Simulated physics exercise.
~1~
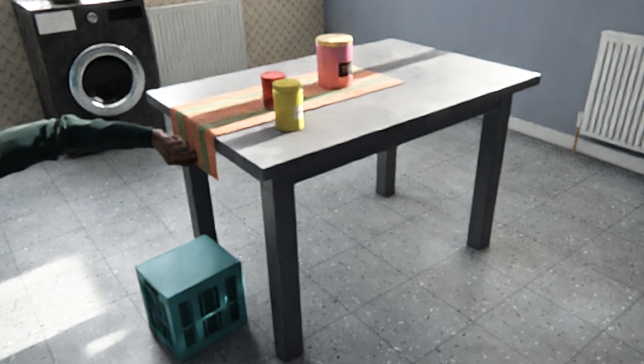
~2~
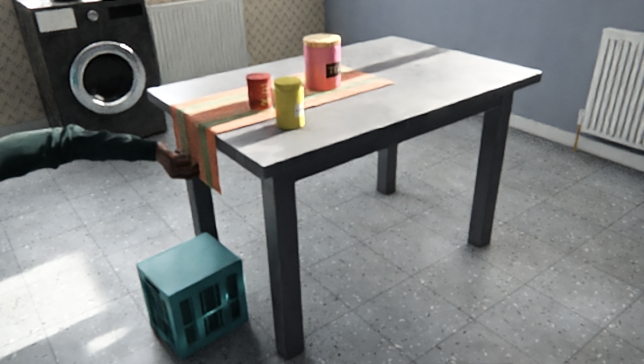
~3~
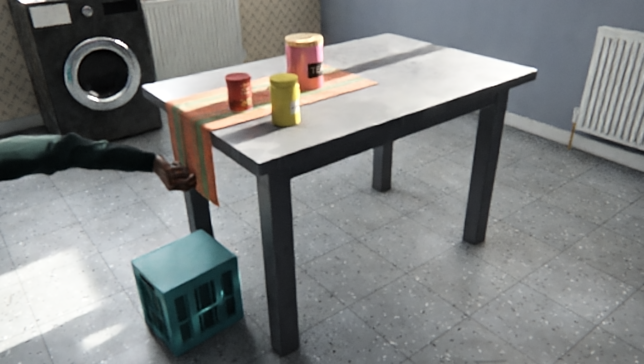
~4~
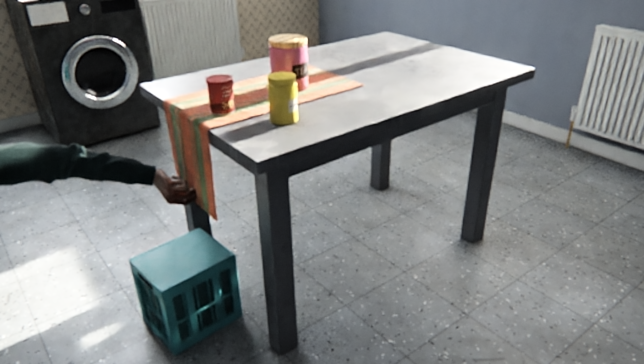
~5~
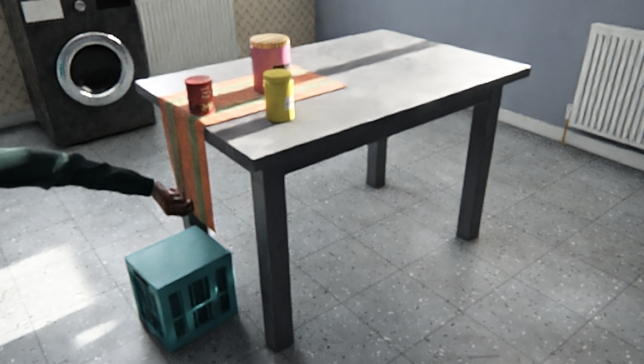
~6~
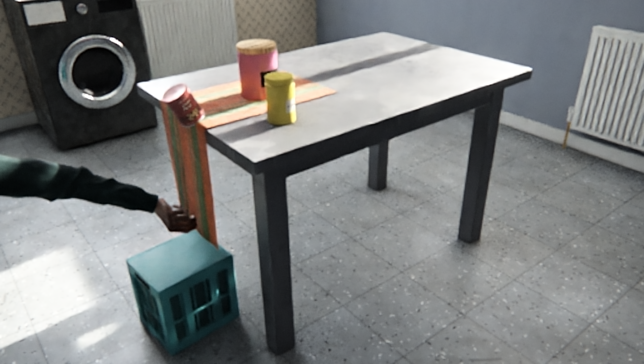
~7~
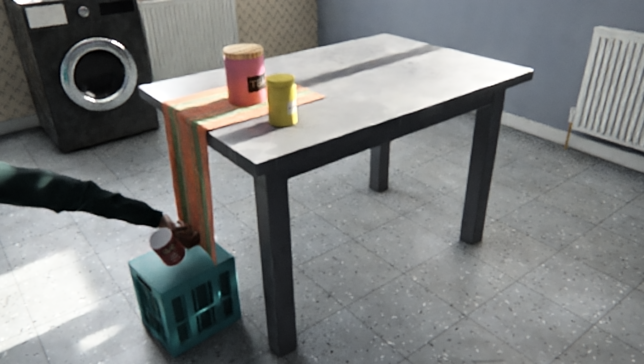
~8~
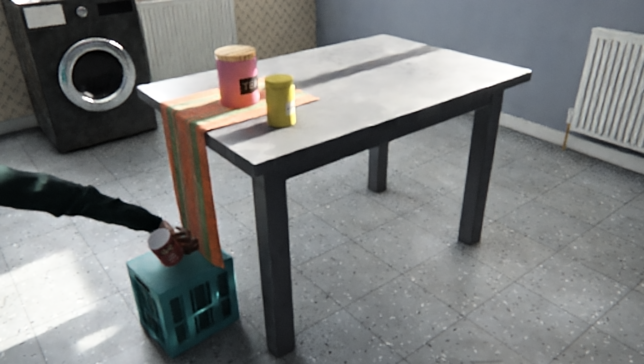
A hand tugs an orange tablecloth down, tipping off a red tin while the yellow jar stays.
